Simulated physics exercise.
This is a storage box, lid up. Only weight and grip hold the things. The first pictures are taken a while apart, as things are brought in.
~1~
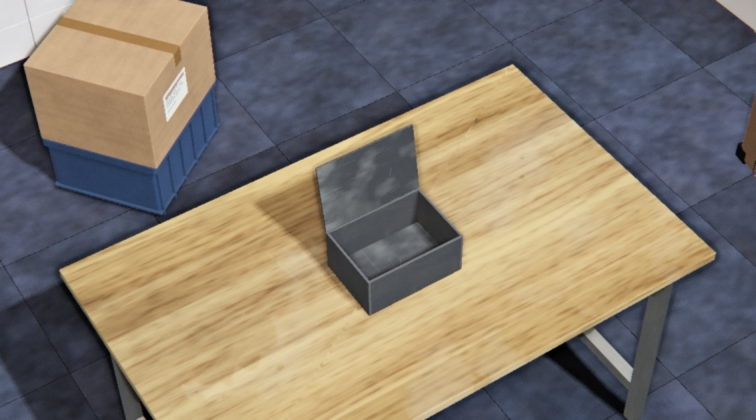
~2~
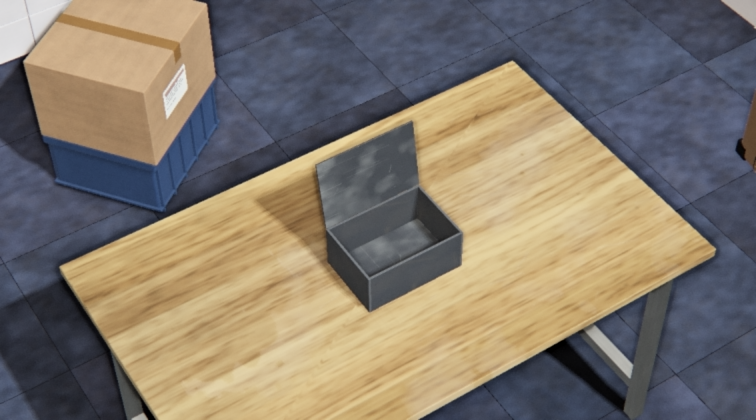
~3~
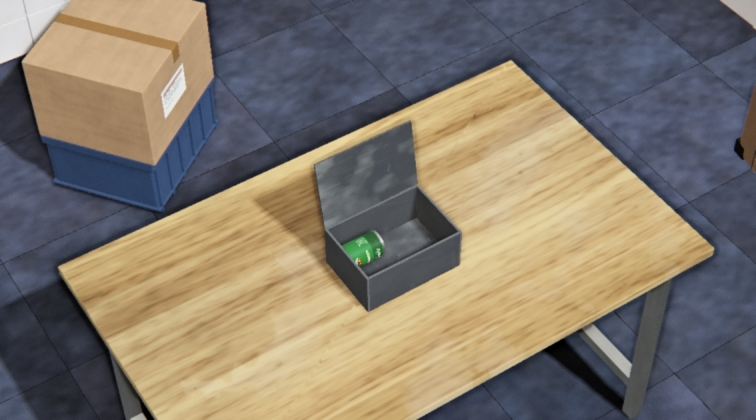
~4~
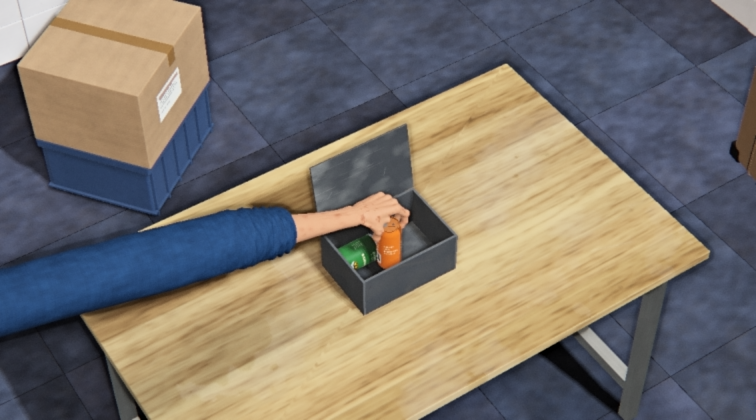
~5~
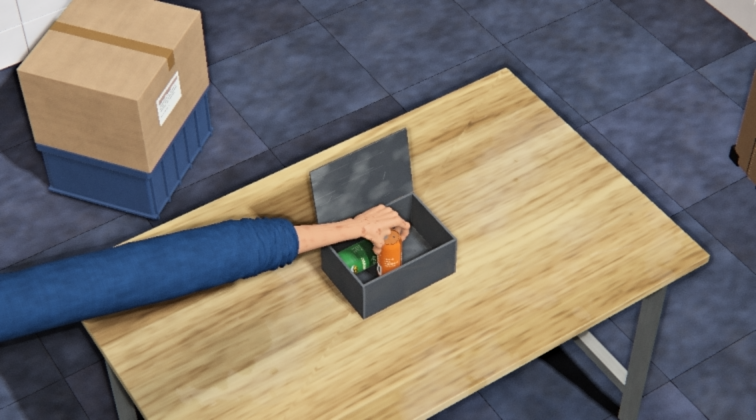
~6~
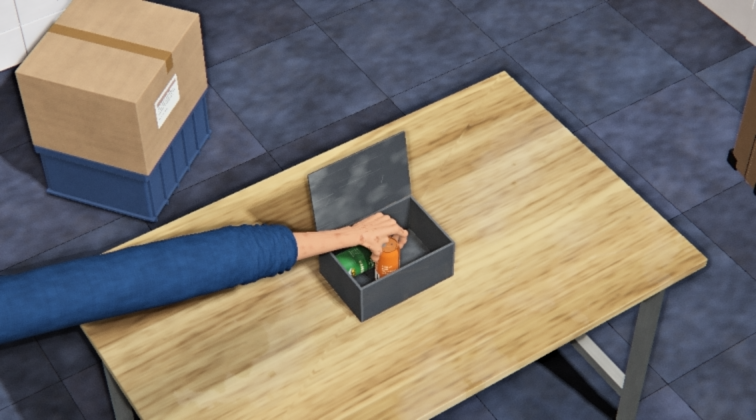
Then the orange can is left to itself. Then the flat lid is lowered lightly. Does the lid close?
Here the lid will not close.
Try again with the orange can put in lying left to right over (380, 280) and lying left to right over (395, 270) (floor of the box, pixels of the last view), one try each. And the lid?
First, it closes; second, it closes.
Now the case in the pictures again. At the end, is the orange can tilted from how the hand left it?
The orange can stays as placed.
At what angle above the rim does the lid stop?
Some 14° above the rim.
Then, 1.10 s after the last picture, lid starting down.
Then, 1.50 s after the last picture, lid 65° above the rim.
Then, 1.70 s after the last picture, lid 48° above the rim.
Then, 1.90 s after the last picture, lid 27° above the rim.
At rest, lid 14° above the rim; both in place. Seen from the same camera at the end, orange can near (388, 264).
